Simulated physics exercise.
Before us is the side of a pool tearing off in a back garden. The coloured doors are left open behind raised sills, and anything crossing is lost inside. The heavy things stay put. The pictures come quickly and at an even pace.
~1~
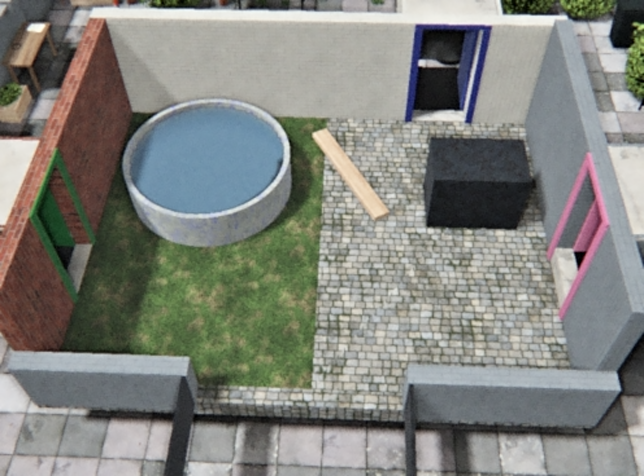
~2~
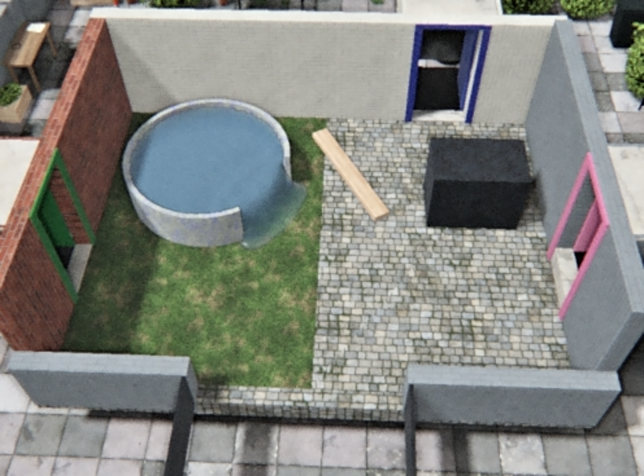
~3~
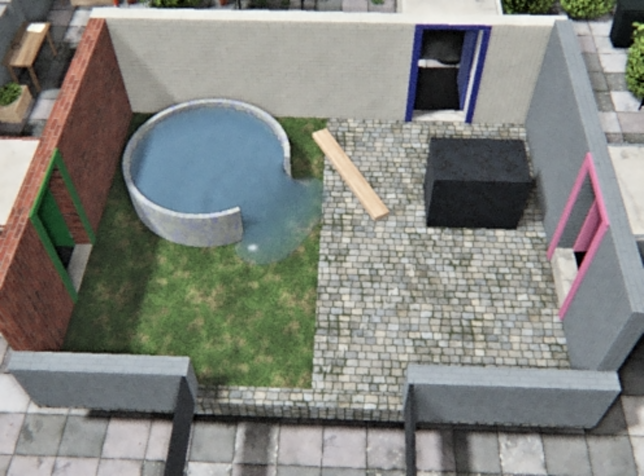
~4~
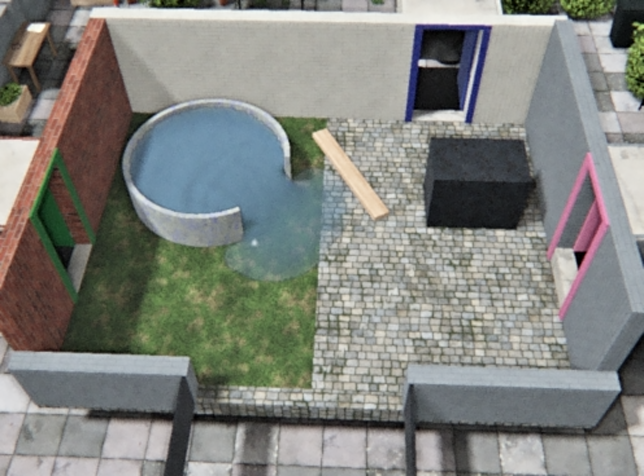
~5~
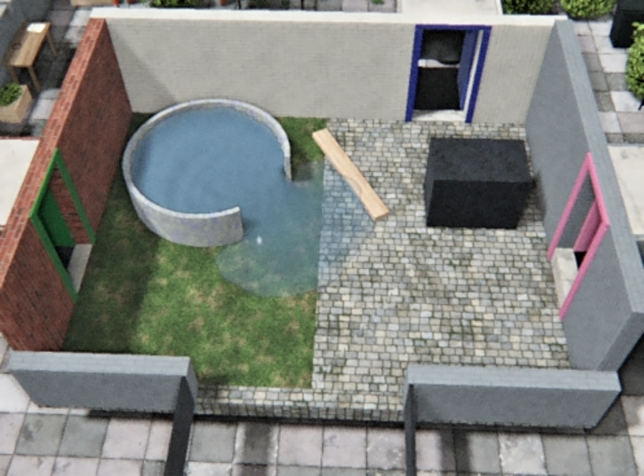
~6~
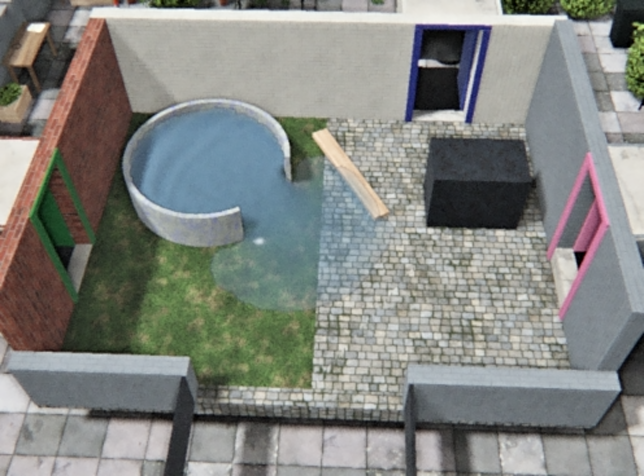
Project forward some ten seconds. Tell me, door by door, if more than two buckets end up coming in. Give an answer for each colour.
At the blue door, yes, more than two. At the pink door, no, two at most. At the green door, no, two at most.
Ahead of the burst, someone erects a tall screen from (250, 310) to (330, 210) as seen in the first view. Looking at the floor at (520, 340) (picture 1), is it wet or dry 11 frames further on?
Parched.
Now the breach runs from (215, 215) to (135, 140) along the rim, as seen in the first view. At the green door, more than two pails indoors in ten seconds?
Green: Exceeds it.
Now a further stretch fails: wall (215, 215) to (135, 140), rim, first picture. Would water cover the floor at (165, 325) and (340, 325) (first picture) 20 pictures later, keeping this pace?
Respectively: Drenched and drenched.
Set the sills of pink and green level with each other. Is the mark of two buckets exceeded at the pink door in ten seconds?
As I see it, the pink door tops the mark.
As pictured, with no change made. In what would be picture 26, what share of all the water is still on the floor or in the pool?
I make it around 96 per cent.
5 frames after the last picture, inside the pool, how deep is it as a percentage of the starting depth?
Near 70 in a hundred.
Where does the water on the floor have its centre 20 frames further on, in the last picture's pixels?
I'd point to (336, 241).
A moment on, water covers 35 % of the floor; the blue door not reached, the pink door not reached, the green door not reached.
Next, water covers 55 % of the floor; the blue door not reached, the pink door wet at the sill, nothing in, the green door not reached.
Then, water covers 70 % of the floor; the blue door under two buckets in, the pink door wet at the sill, nothing in, the green door not reached.
Later, water covers 80 % of the floor; the blue door under two buckets in, the pink door wet at the sill, nothing in, the green door not reached.
In the end, water covers 85 % of the floor; the blue door over two buckets in, the pink door wet at the sill, nothing in, the green door not reached.
